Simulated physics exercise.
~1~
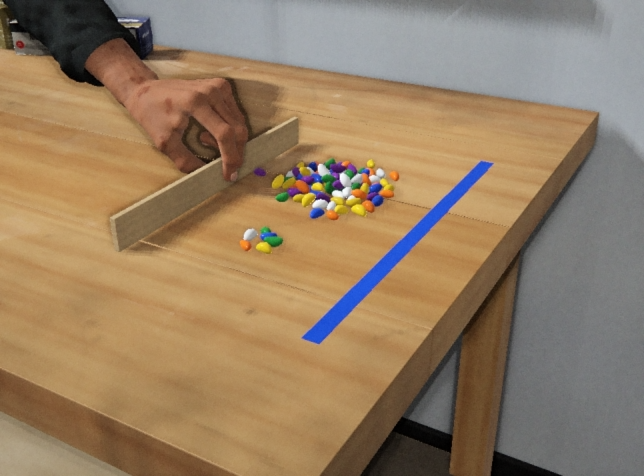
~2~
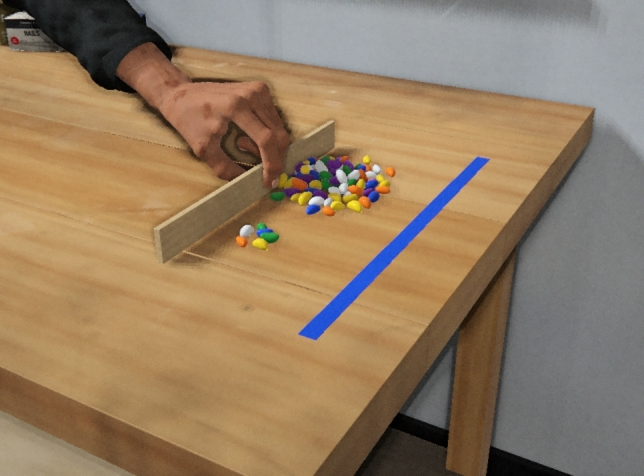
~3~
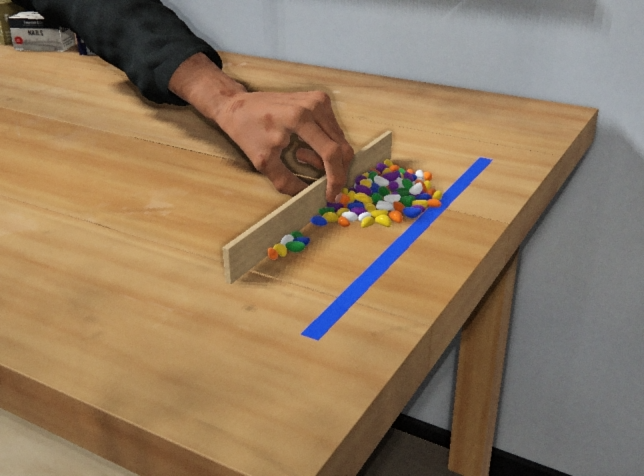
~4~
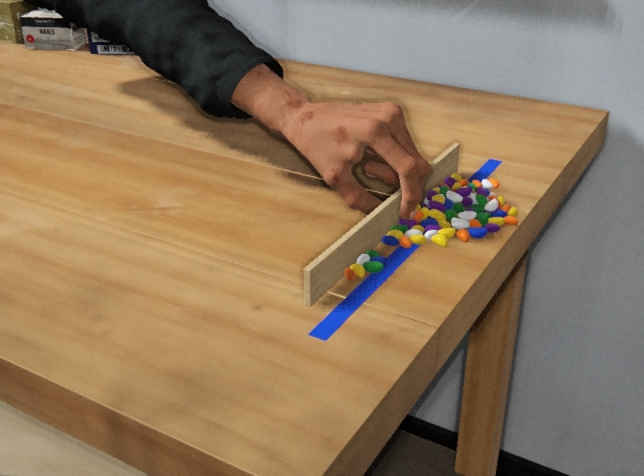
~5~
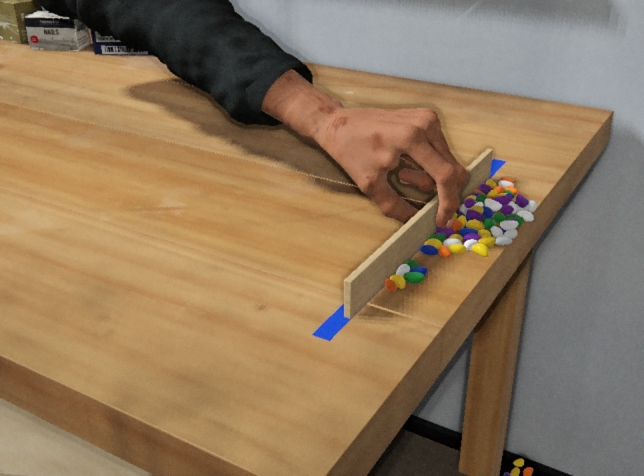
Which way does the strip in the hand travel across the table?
The strip moves to the right, toward the blue tape, pushing the colourful pieces ahead of it.
